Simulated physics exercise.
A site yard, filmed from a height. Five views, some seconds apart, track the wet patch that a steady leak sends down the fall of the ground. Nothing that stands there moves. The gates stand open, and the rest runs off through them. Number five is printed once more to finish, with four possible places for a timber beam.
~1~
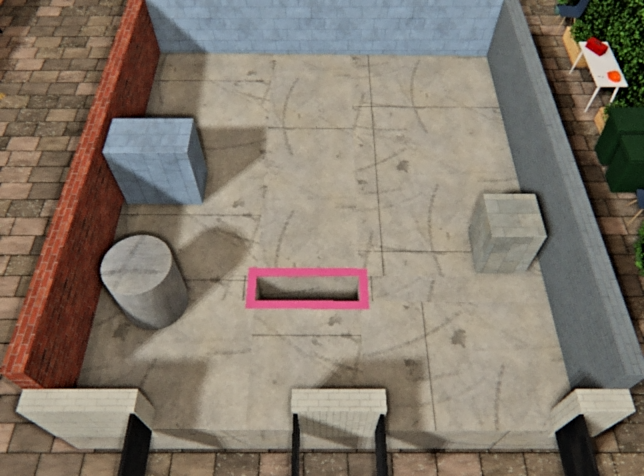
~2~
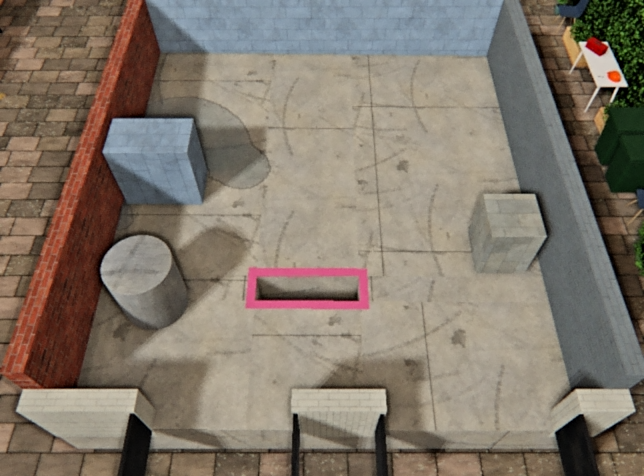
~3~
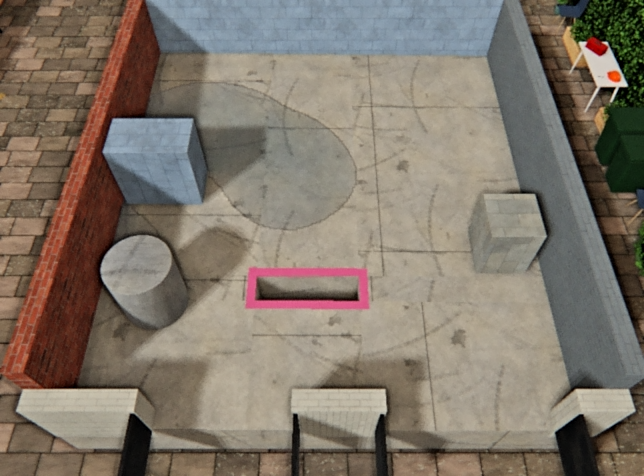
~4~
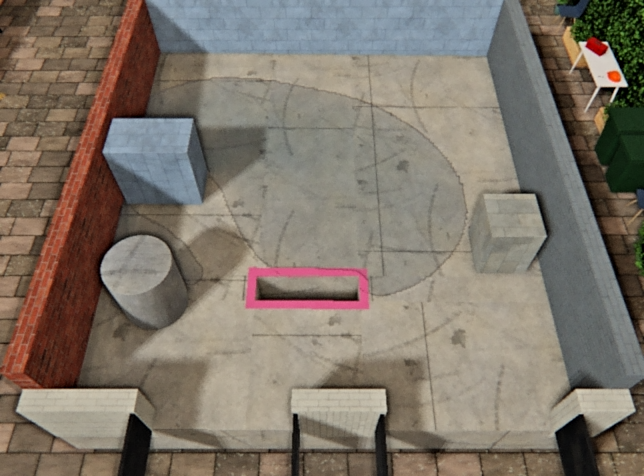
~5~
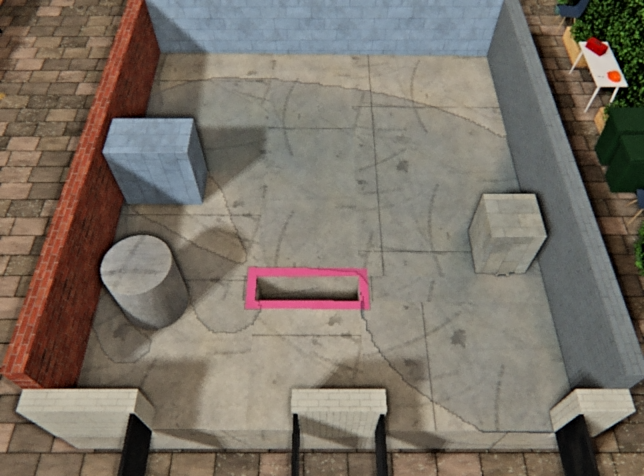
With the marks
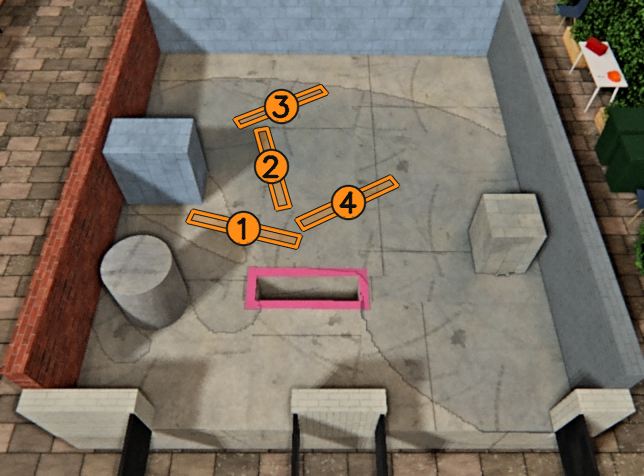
Walled concrete yard with a wet patch spreading from behind a blue block at left, widening rightward and reaching the pink-edged pit.
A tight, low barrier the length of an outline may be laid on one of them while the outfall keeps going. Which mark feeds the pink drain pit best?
It is 2.
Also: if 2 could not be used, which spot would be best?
That would be 4.
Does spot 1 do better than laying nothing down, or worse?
Worse.
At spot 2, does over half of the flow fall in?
No, it does not.
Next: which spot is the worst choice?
That would be 1.
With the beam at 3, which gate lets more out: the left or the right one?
The right gate.
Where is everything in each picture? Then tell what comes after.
Outfall partly hidden; pink drain pit at (308, 288); open gate at (464, 411); open gate at (226, 410); front seen at (158, 124), 2 % of the ground wet; pink drain pit still dry, in the first frame.
Front seen at (255, 177), 8 % of the ground wet; pink drain pit still dry, in the second frame.
Front seen at (349, 166), 19 % of the ground wet; pink drain pit still dry, in the third frame.
Front seen at (460, 190), 37 % of the ground wet; pink drain pit still dry, in the fourth frame.
Front seen at (559, 341), 57 % of the ground wet; pink drain pit taking water, in the fifth frame.
On the marked copy, 1 from (190, 216) to (298, 241); 2 from (261, 129) to (283, 207); 3 from (237, 123) to (323, 89); 4 from (300, 224) to (393, 181).
With 1, about 8 % of the stream goes into the pink drain pit, about 92 % out by the gates.
With 2, about 34 % of the stream goes into the pink drain pit, about 66 % out by the gates.
With 3, about 13 % of the stream goes into the pink drain pit, about 86 % out by the gates.
With 4, about 24 % of the stream goes into the pink drain pit, about 76 % out by the gates.
